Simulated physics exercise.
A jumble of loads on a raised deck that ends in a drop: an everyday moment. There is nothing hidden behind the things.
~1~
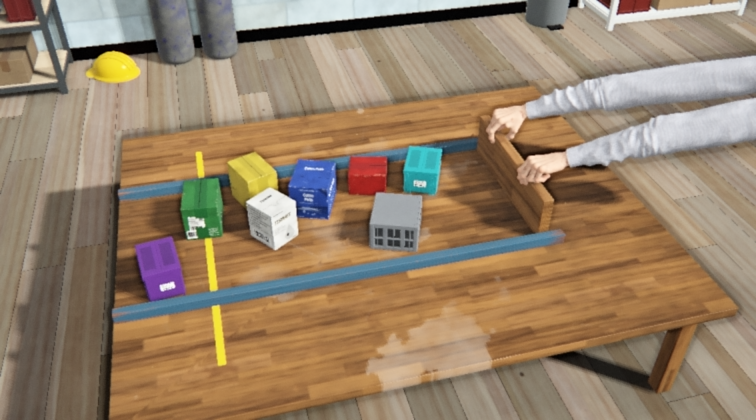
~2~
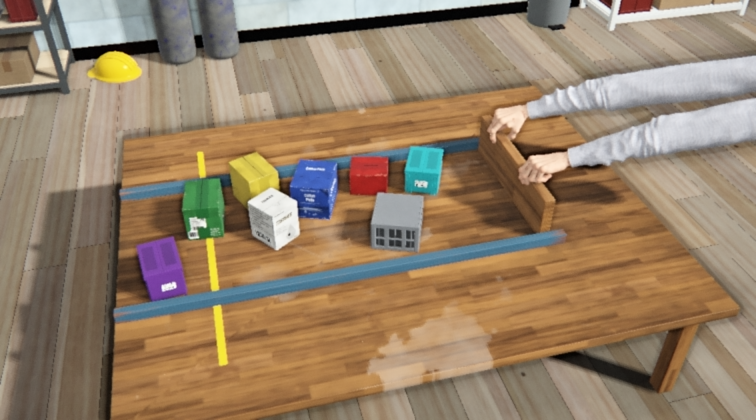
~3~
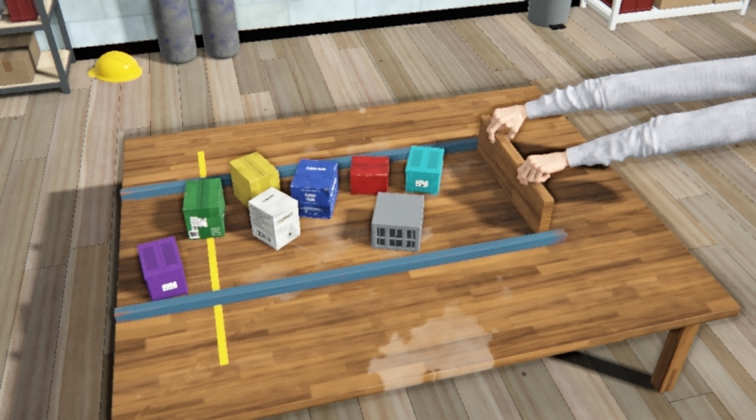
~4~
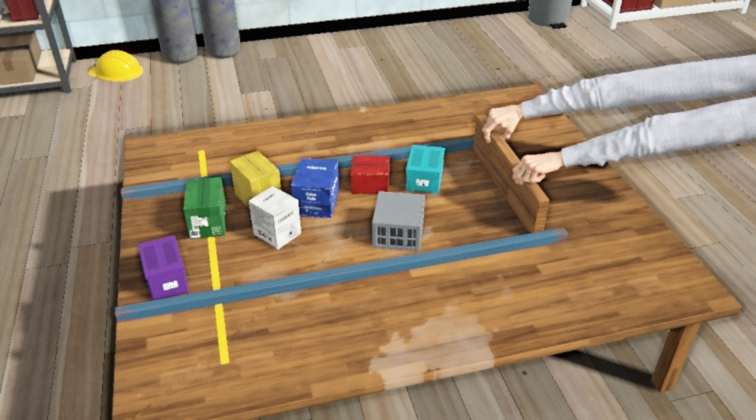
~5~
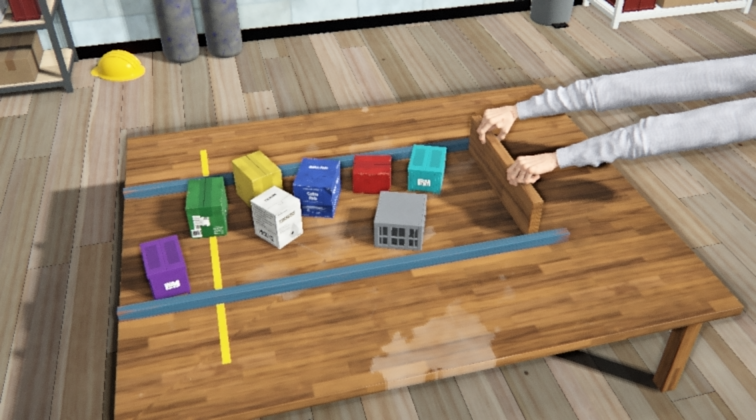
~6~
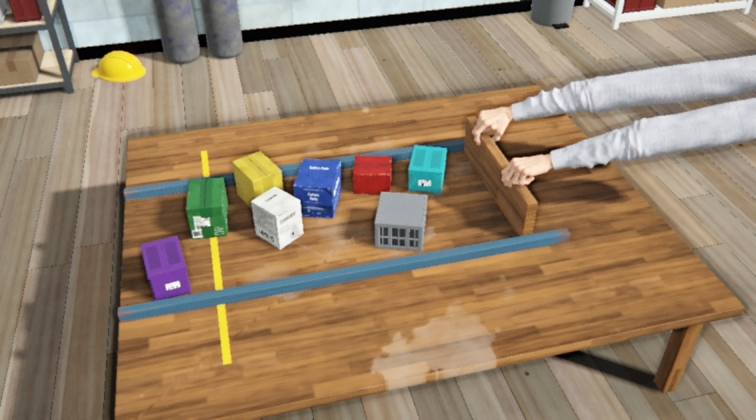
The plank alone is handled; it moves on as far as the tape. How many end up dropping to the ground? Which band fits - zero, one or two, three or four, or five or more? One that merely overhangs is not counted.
The band that fits is three or four.
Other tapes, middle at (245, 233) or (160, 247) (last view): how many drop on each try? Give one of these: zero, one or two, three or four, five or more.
1 or 2; five or more.
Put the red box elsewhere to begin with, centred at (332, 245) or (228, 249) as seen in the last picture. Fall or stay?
Lab note: Red box, try one rests in place; try two rests in place.
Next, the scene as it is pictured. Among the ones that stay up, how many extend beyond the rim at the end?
That adds up to 1.
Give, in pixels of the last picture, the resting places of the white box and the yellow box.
The white box at (143, 252), the yellow box at (121, 198).
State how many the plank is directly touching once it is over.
Tally at the end: 2.
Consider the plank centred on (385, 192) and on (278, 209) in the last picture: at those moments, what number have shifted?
One spot: 6. Other spot: 7.
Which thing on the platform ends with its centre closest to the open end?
Nearest at the end: The yellow box.
A little later, none off yet; purple tote at rest near (166, 269); green parcel at rest near (208, 208); yellow box at rest near (259, 183).
Next, none off yet; purple tote at rest near (166, 269); green parcel shifted a little near (178, 214); yellow box shifted about its own width near (206, 186).
Later still, none off yet; purple tote at rest near (166, 269); green parcel shifted well along near (124, 229); yellow box shifted well along near (162, 194).
When it is over, the number that fall off is three or four; down, blue box, green parcel and purple tote.
